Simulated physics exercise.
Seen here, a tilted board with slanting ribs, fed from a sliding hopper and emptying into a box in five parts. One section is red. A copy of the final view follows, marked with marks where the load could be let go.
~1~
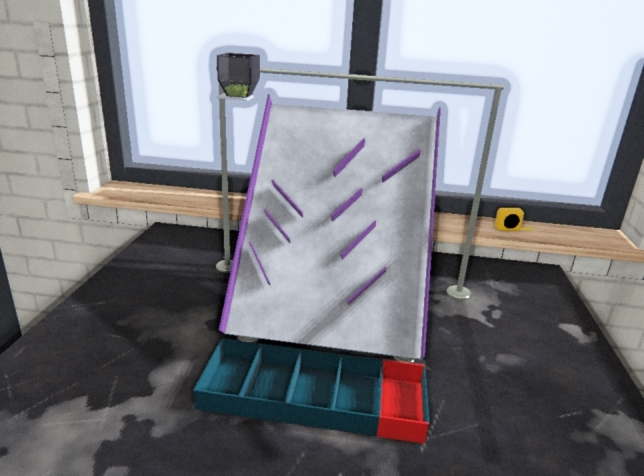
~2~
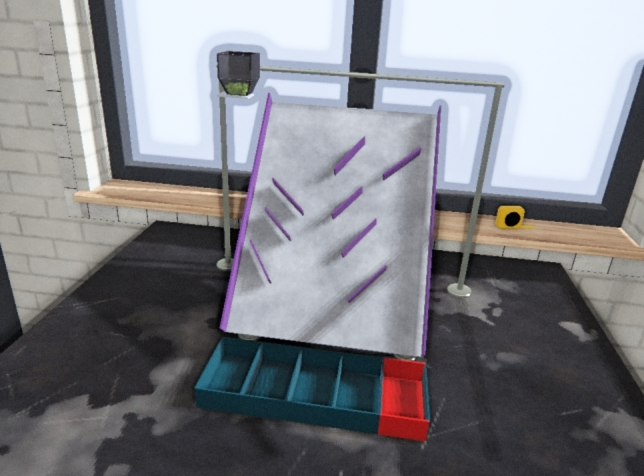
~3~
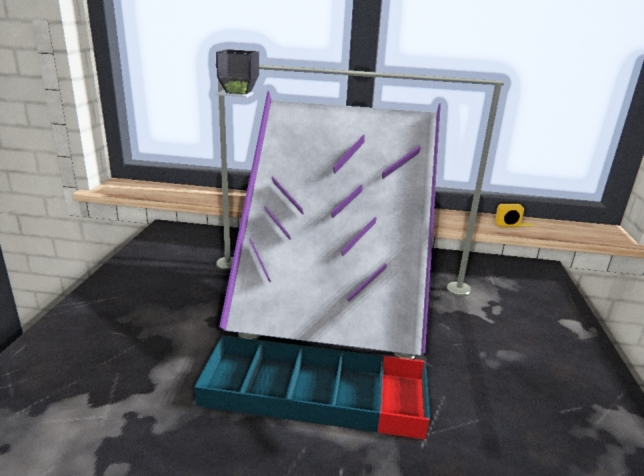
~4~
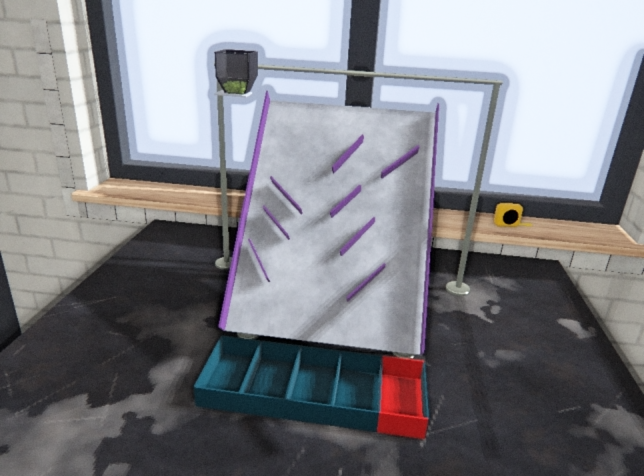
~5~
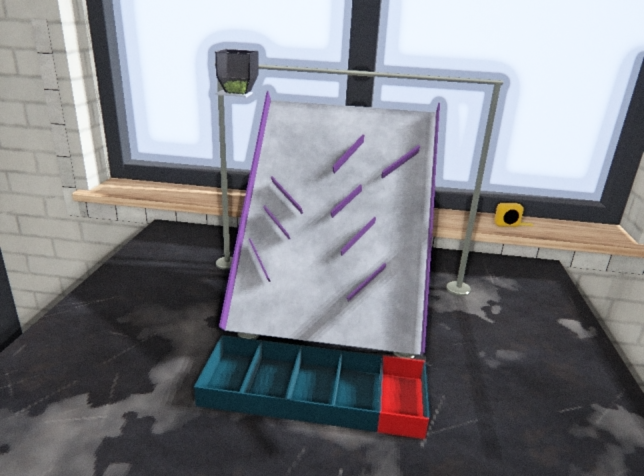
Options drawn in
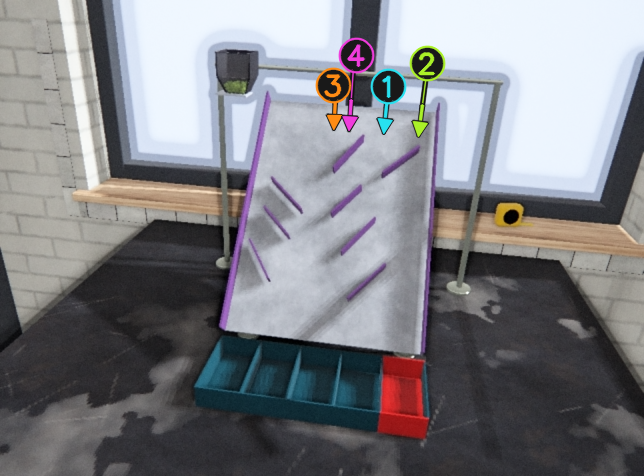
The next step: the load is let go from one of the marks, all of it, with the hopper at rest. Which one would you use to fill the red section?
2 beats the others.
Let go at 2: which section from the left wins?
The fifth from the left.
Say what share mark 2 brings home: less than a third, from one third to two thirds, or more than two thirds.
It is from one third to two thirds.
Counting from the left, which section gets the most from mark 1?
The second from the left.
On the marked copy, mark 1 meets the board at (384, 128); mark 2 meets the board at (419, 131); mark 3 meets the board at (334, 124); mark 4 meets the board at (349, 125).
With 1, a stray few in the red section, most in other sections, a small part outside the box.
With 2, about half in the red section, about half in other sections, a stray few outside the box.
With 3, a stray few in the red section, nearly all in other sections, a small part outside the box.
With 4, none in the red section, most in other sections, a small part outside the box.
